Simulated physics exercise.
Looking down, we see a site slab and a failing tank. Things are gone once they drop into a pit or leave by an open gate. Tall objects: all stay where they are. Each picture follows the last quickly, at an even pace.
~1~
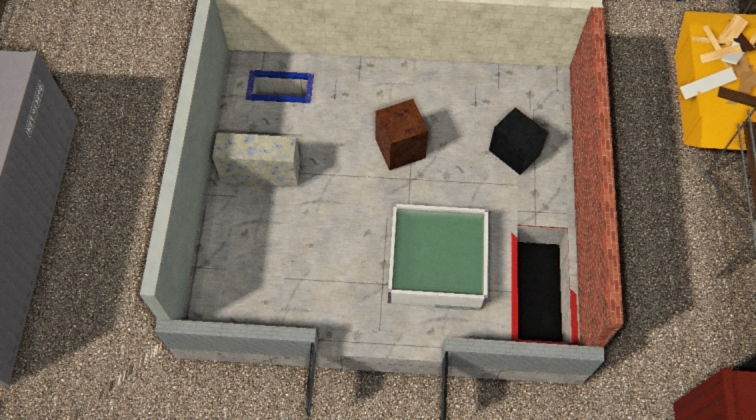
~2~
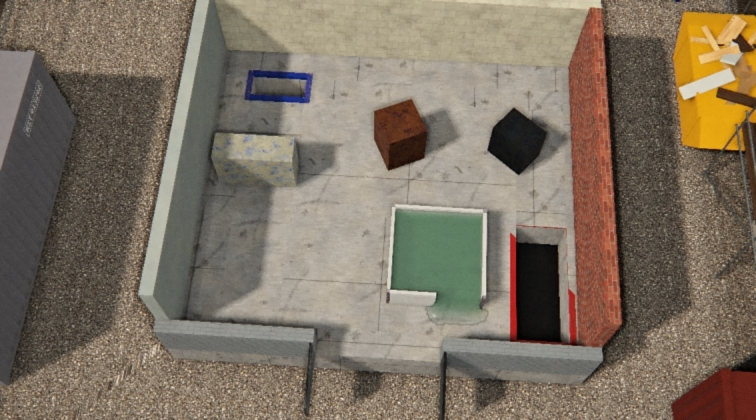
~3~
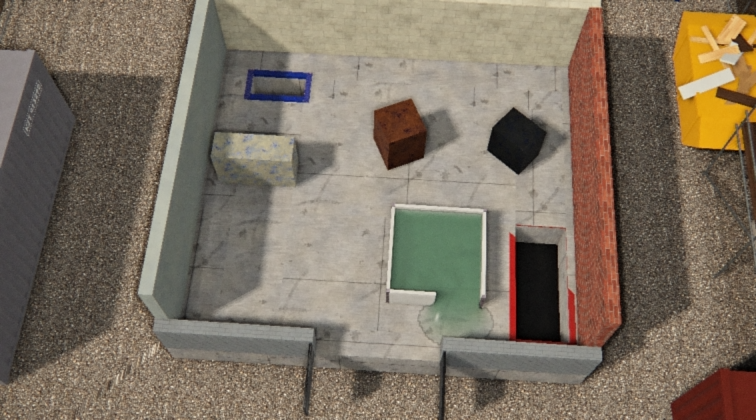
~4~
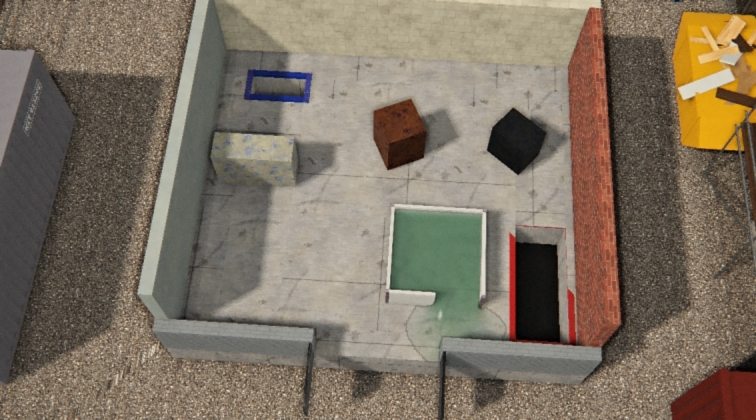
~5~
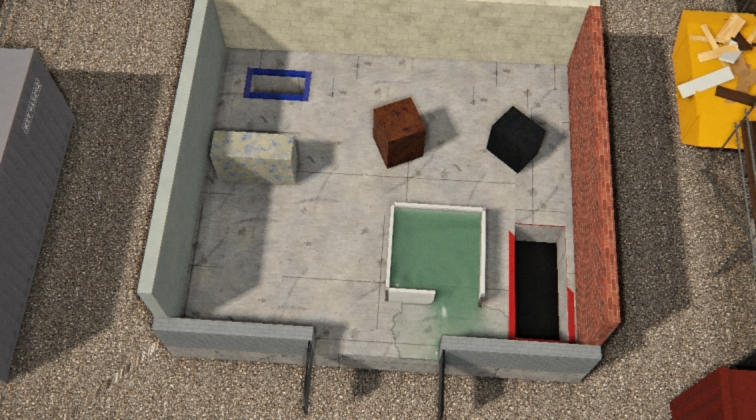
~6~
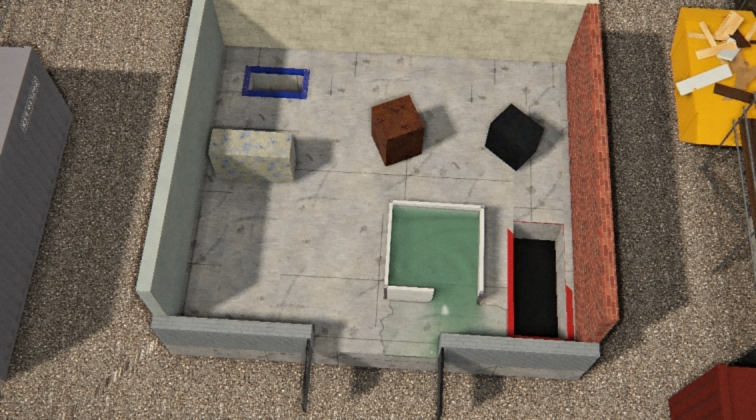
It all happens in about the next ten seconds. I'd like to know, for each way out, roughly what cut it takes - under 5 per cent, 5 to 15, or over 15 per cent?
In the end the gate is going to swallow a share past fifteen per cent, the blue pit is going to swallow a share short of five per cent, the red pit is going to swallow a share past fifteen per cent.
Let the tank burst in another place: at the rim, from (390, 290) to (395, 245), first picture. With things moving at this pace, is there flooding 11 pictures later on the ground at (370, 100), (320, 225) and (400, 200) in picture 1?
First spot spared, second spot submerged, third spot spared.
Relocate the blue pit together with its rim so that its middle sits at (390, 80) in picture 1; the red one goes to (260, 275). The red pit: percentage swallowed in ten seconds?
Result - red pit, 8 in a hundred.
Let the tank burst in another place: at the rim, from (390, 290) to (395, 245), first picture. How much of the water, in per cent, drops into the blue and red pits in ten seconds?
Shares: Blue at 0 percent, red at 0 percent.
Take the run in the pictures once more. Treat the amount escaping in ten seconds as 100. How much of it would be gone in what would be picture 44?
Log: Around 80 %, estimated.
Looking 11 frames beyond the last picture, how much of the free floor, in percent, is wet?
I'd say close to 10 per cent.
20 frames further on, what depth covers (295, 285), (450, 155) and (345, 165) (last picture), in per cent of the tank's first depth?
Readings in order: Around 2, 0 and 0 %.
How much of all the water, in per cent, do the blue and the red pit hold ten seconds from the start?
Around 0 per cent, then around 42 per cent.
A moment on, water covers 5 % of the floor; the gate 4 %, the blue pit 0 %, the red pit 3 %.
Next, water covers 10 % of the floor; the gate 9 %, the blue pit 0 %, the red pit 11 %.
Then, water covers 15 % of the floor; the gate 15 %, the blue pit 0 %, the red pit 22 %.
Later, water covers 15 % of the floor; the gate 23 %, the blue pit 0 %, the red pit 33 %.
In the end, water covers 20 % of the floor; the gate 28 %, the blue pit 0 %, the red pit 42 %.
